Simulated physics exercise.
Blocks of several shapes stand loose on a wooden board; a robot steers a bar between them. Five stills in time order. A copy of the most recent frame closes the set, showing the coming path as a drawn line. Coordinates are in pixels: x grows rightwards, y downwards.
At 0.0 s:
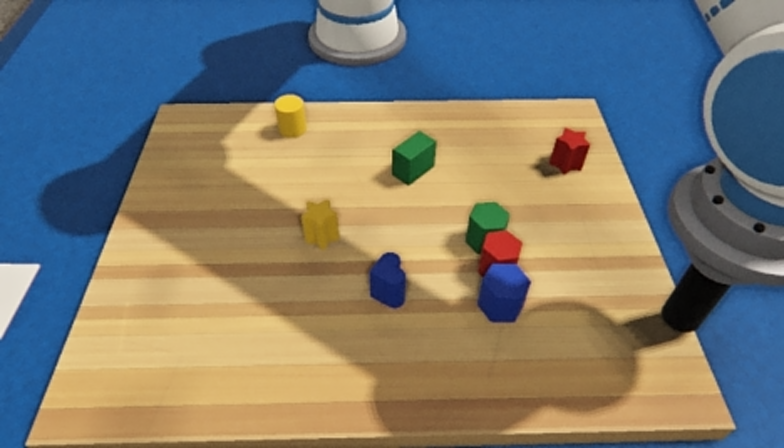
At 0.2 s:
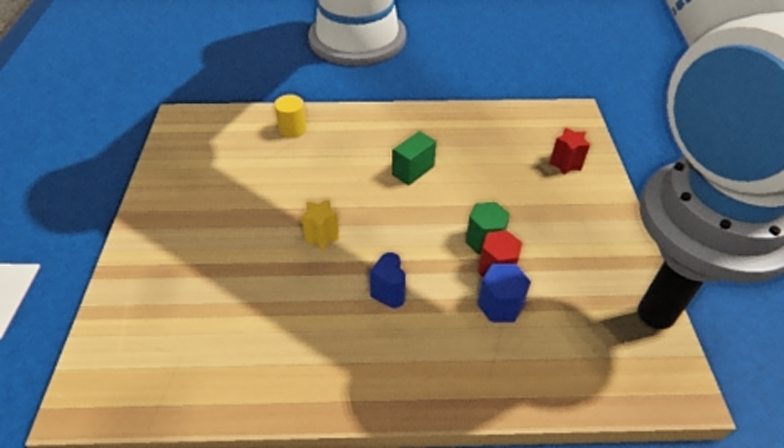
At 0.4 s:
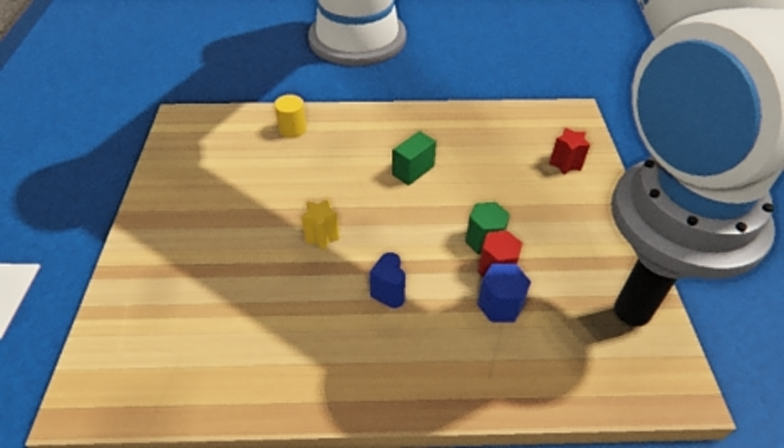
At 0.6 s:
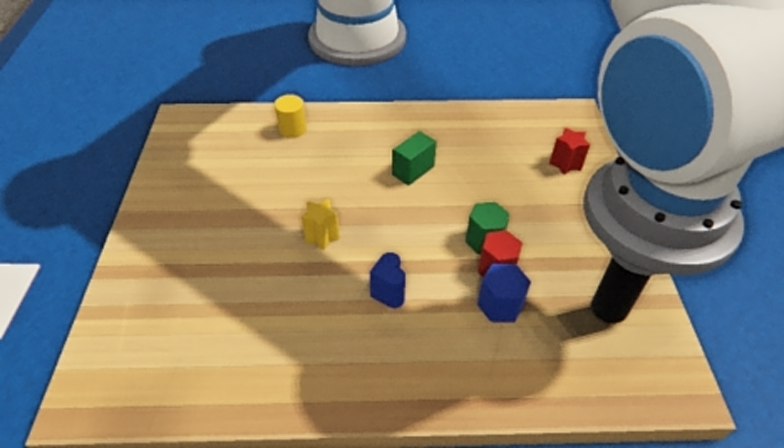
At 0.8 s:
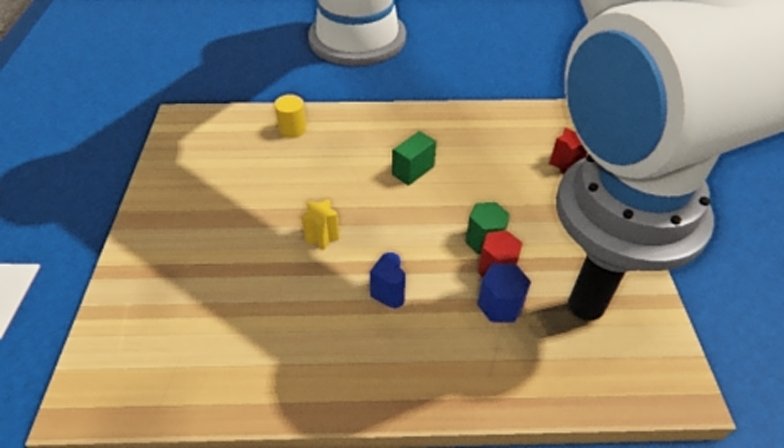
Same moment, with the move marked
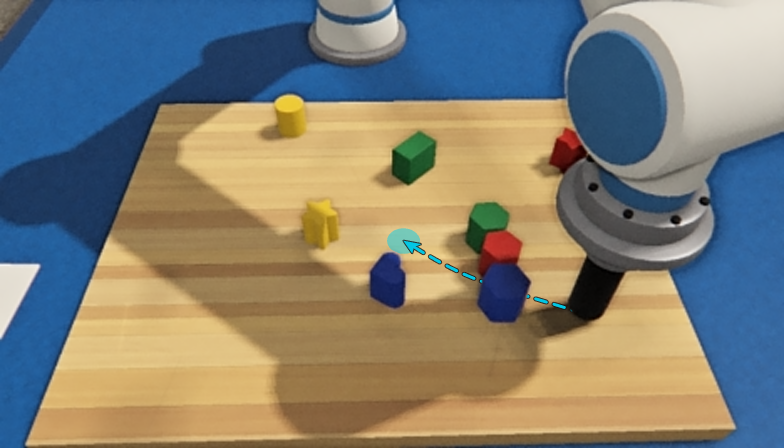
On a wooden board scattered with colored blocks, a robot arm slid its black bar steadily left from the right side, drawing close to the blue hexagonal block, while all the blocks stayed still.
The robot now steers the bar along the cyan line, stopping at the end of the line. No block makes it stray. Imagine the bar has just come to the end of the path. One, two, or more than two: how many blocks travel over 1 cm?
Total: Three-plus.
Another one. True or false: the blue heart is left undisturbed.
Verdict: True.
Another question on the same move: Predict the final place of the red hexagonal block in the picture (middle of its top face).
I predict (446, 207).
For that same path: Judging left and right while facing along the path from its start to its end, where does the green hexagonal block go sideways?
Heads right.
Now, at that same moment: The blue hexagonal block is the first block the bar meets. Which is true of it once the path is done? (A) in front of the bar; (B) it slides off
B
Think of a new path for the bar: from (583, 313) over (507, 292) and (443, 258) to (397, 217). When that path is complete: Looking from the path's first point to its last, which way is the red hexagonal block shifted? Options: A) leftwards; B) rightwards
Letter B.
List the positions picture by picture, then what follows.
Lower end of the bar at (680, 317), tops of blocks, blue heart at (389, 268), green hexagonal block at (490, 214), red hexagonal block at (503, 244), blue hexagonal block at (507, 280), in the first picture.
Bar at (656, 314), blocks as before, in the second picture.
Bar at (633, 311), blocks as before, in the third picture.
Bar at (609, 308), blocks as before, in the fourth picture.
Bar at (586, 306), blue heart at (389, 268), green hexagonal block at (490, 214), red hexagonal block at (503, 244), blue hexagonal block at (507, 280), in the fifth picture.
The drawn path runs from (583, 313) by way of (485, 283) to (404, 241).
What follows on the original path. One third of the way, bar at (519, 286); red hexagonal block at (498, 242); blue hexagonal block at (485, 279), turned 15° anticlockwise.
Two thirds of the way, bar at (456, 262); green hexagonal block at (484, 199), turned 50° clockwise; red hexagonal block at (457, 217), turned 70° clockwise; blue hexagonal block at (456, 280), turned 85° anticlockwise.
At the end, bar at (404, 233); blue heart not moved; green hexagonal block at (483, 198), turned 55° clockwise; red hexagonal block at (446, 207), turned 110° clockwise; blue hexagonal block at (456, 280), turned 85° anticlockwise.
